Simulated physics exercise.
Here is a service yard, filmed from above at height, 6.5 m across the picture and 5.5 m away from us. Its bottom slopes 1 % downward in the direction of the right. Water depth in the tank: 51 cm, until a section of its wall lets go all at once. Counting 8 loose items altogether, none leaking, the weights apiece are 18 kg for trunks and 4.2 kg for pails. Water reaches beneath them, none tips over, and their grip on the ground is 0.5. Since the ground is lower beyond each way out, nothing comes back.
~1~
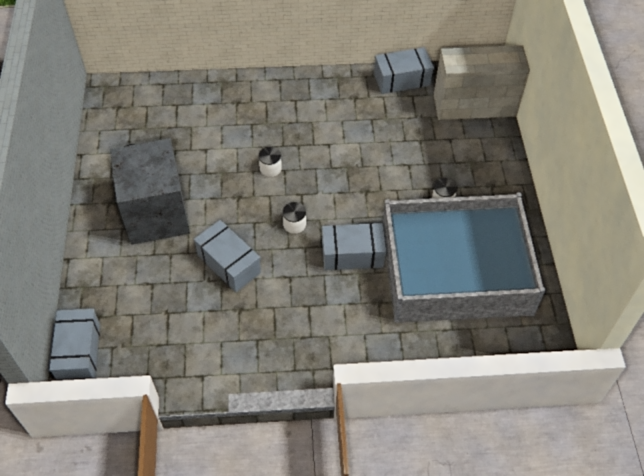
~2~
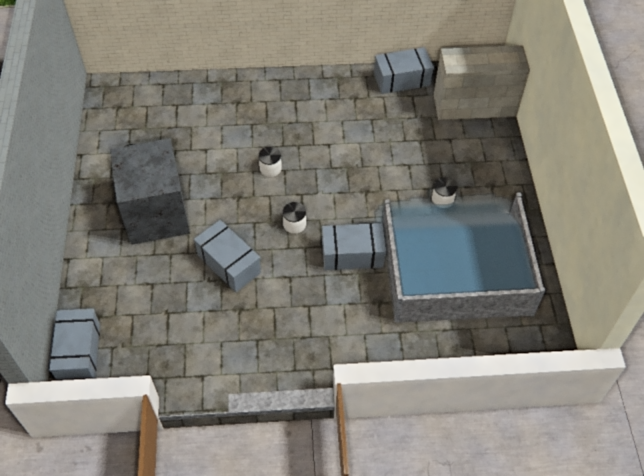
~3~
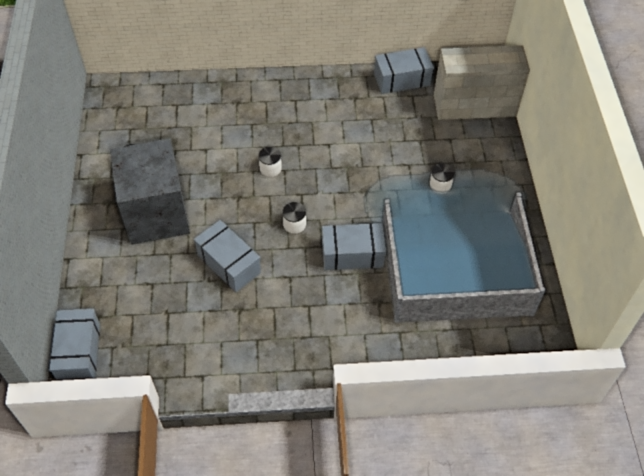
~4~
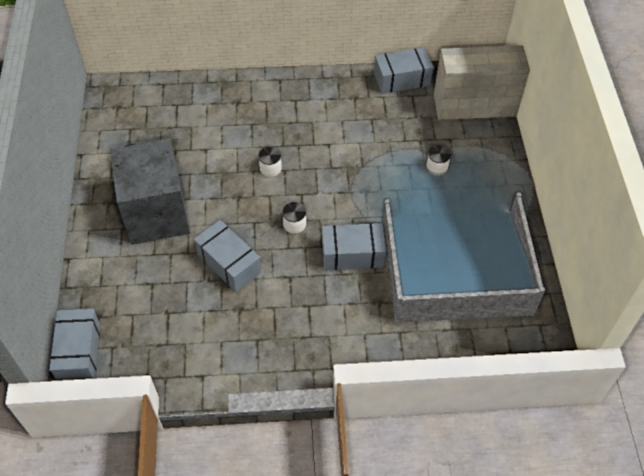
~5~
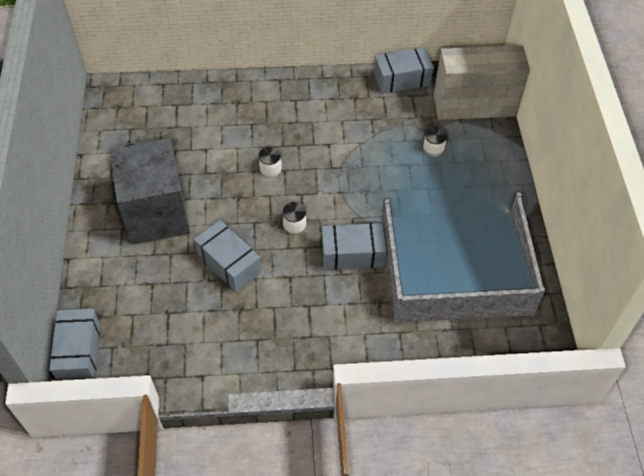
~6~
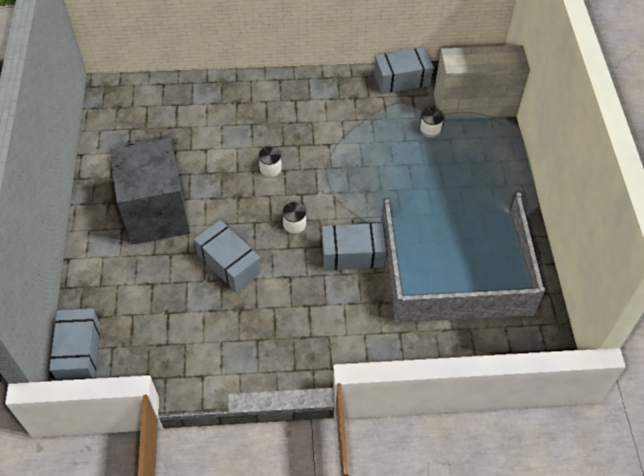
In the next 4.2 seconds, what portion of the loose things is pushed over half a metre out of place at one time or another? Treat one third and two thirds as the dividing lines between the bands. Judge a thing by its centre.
I'd guess the moved share fails to make a third.
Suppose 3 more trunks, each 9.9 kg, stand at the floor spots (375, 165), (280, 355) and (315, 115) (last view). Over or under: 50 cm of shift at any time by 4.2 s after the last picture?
Order as given: Goes farther, stays inside it, goes farther.
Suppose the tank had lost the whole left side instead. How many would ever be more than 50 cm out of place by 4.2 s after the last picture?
Then 5 of them would.
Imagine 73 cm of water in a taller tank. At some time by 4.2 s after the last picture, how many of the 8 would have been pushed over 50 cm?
You'd get 3 in that case.
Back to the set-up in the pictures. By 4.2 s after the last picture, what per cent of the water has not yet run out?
Remaining: Approx. 100 per cent.
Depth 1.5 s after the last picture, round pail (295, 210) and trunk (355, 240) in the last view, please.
0 and 0 cm.
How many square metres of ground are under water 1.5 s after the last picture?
Near 13 m2 in all.
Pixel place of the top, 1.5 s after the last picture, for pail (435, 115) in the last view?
Roughly (398, 73) in the same view.
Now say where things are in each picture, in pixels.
The first picture shows a pail at (446, 187) rests on the ground; a trunk at (354, 239), on the bottom; water covers 2.3 m2; 0 of 8 have shifted.
The second picture shows a pail at (446, 187) rests on the ground; a trunk at (354, 239) rests on the ground; water covers 3.1 m2; 0 of 8 have shifted.
The third picture shows a pail at (443, 172) rests on the ground, 25 cm from its start; a trunk at (354, 239), on the bottom; 4.0 m2 under water; 1 of 8 have shifted.
The fourth picture shows a pail at (440, 154) rests on the ground, 59 cm from its start; a trunk at (354, 239), on the bottom; 5.2 m2 under water; 1 of 8 have shifted.
The fifth picture shows a pail at (436, 135) rests on the ground, 94 cm from its start; a trunk at (354, 239), on the bottom; 6.6 m2 under water; 1 of 8 have shifted.
The sixth picture shows a pail at (433, 116), on the bottom, 131 cm from its start; a trunk at (354, 239) rests on the ground; water covers 7.7 m2; 1 of 8 have shifted.
Then, 0.4 s after the last picture 1 of 8 are over 50 cm from their spots; 1 afloat.
Then, 1.5 s after the last picture 1 of 8 are over 50 cm from their spots; 2 afloat.
Then, 2.8 s after the last picture 2 of 8 are over 50 cm from their spots; 2 afloat.
Then, 4.2 s after the last picture 2 of 8 are over 50 cm from their spots, and 2 have been at some point; 2 afloat.
